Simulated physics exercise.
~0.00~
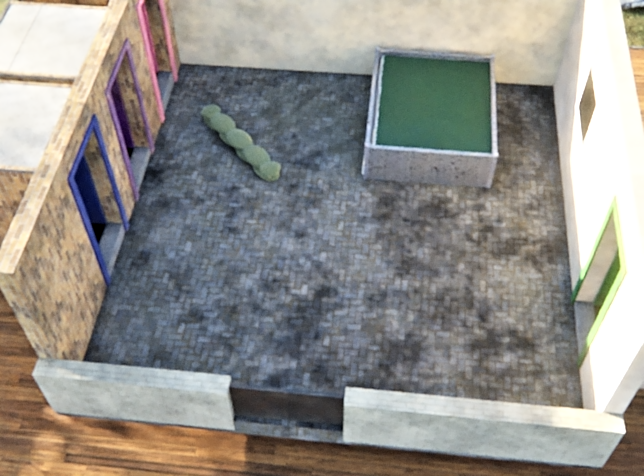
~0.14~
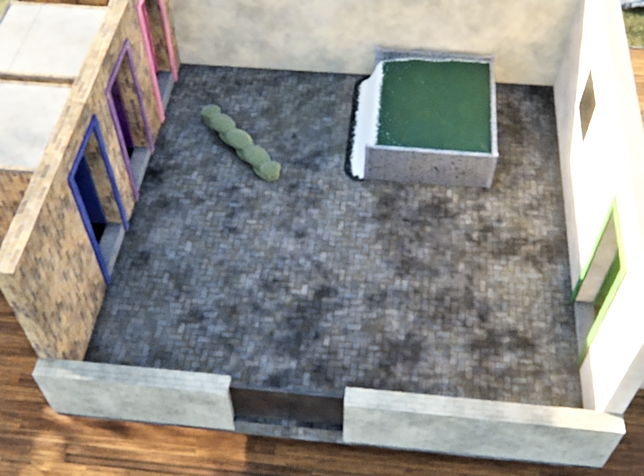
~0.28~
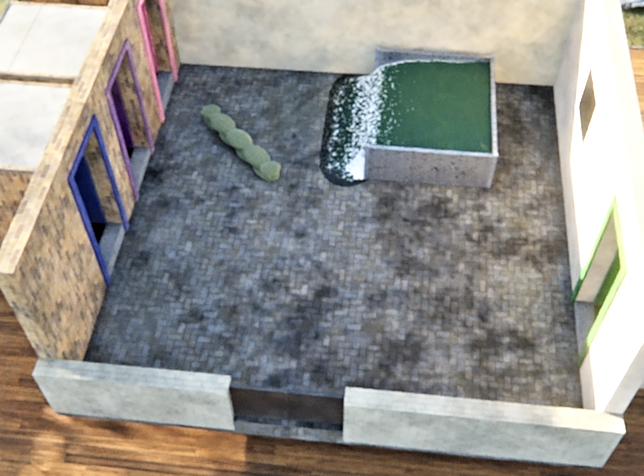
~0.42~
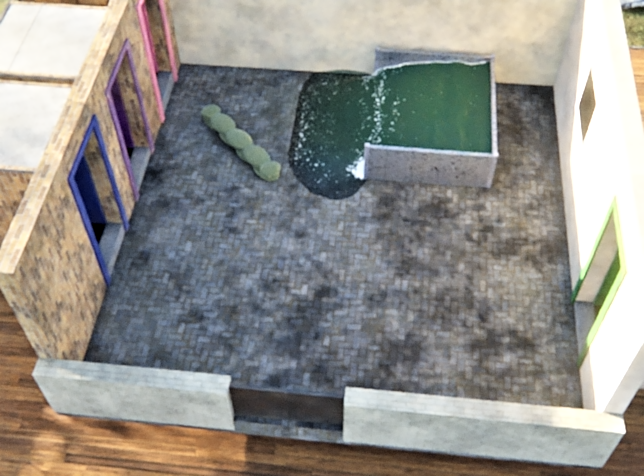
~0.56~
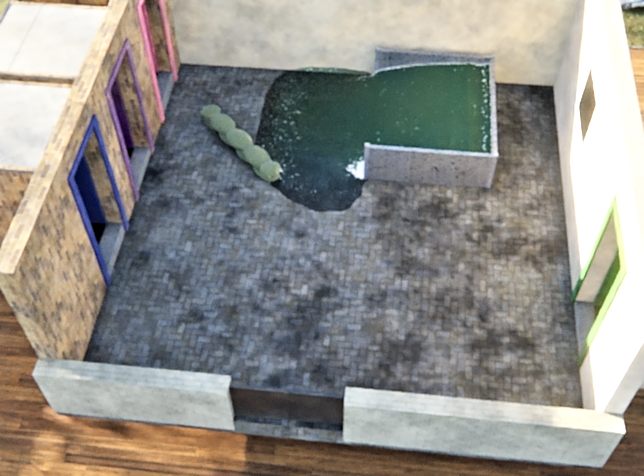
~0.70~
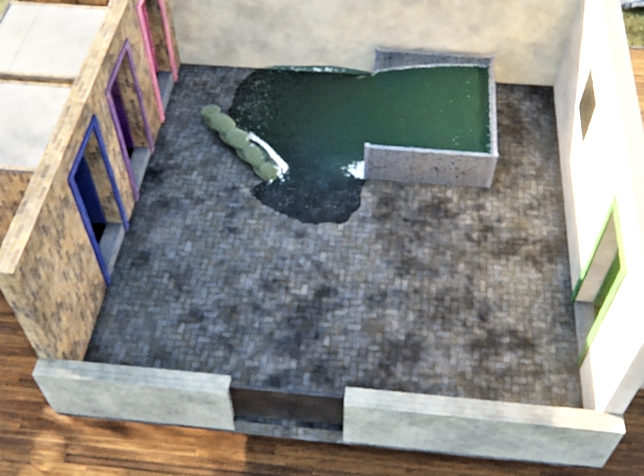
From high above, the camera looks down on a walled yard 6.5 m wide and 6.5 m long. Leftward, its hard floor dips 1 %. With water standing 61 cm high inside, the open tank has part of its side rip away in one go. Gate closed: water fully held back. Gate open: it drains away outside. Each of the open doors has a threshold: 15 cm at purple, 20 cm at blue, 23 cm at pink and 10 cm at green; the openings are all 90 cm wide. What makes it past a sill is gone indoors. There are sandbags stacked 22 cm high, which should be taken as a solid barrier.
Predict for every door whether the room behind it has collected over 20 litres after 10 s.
As I see it, the purple door is going to fall short of the limit, the blue door is going to fall short of the limit, the pink door is going to top the limit, the green door is going to fall short of the limit.
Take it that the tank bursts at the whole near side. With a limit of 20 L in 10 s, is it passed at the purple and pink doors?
Well, against that limit, at purple it's within bounds, and at pink it's within bounds.
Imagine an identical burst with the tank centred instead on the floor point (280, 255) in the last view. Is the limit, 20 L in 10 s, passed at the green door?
Then, at green, it's within bounds.
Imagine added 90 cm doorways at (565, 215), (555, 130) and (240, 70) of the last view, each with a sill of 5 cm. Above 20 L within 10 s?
The first one doesn't reach it, the second one doesn't reach it, and the third one exceeds it.
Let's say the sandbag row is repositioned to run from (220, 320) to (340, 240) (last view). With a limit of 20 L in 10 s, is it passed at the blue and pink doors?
Result: Blue door inside the limit; pink door beyond the limit.
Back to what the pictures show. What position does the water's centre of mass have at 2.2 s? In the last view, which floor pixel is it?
At roughly (298, 120).
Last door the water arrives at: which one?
The answer is the green door.
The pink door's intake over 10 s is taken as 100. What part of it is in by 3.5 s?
Roughly 90 percent is in by then.
After 1.4 s water covers 25 % of the floor and is deepest (52 cm) near (177, 77); purple door not reached, blue door not reached, pink door 24 cm at the sill, 3 L in, green door not reached.
After 2.2 s water covers 40 % of the floor and is deepest (53 cm) near (179, 70); purple door 4 cm at the sill, 0 L in, blue door 5 cm at the sill, 0 L in, pink door 39 cm at the sill, 43 L in, green door not reached.
After 3.5 s water covers 50 % of the floor and is deepest (32 cm) near (168, 105); purple door 10 cm at the sill, 0 L in, blue door 12 cm at the sill, 0 L in, pink door 31 cm at the sill, 134 L in, green door not reached.
After 6.0 s water covers 70 % of the floor and is deepest (16 cm) near (213, 328); purple door 5 cm at the sill, 0 L in, blue door 3 cm at the sill, 0 L in, pink door 12 cm at the sill, 148 L in, green door not reached.
After 10.0 s water covers 90 % of the floor and is deepest (11 cm) near (322, 72); purple door 4 cm at the sill, 0 L in, blue door 10 cm at the sill, 0 L in, pink door 6 cm at the sill, 148 L in, green door 7 cm at the sill, 0 L in.
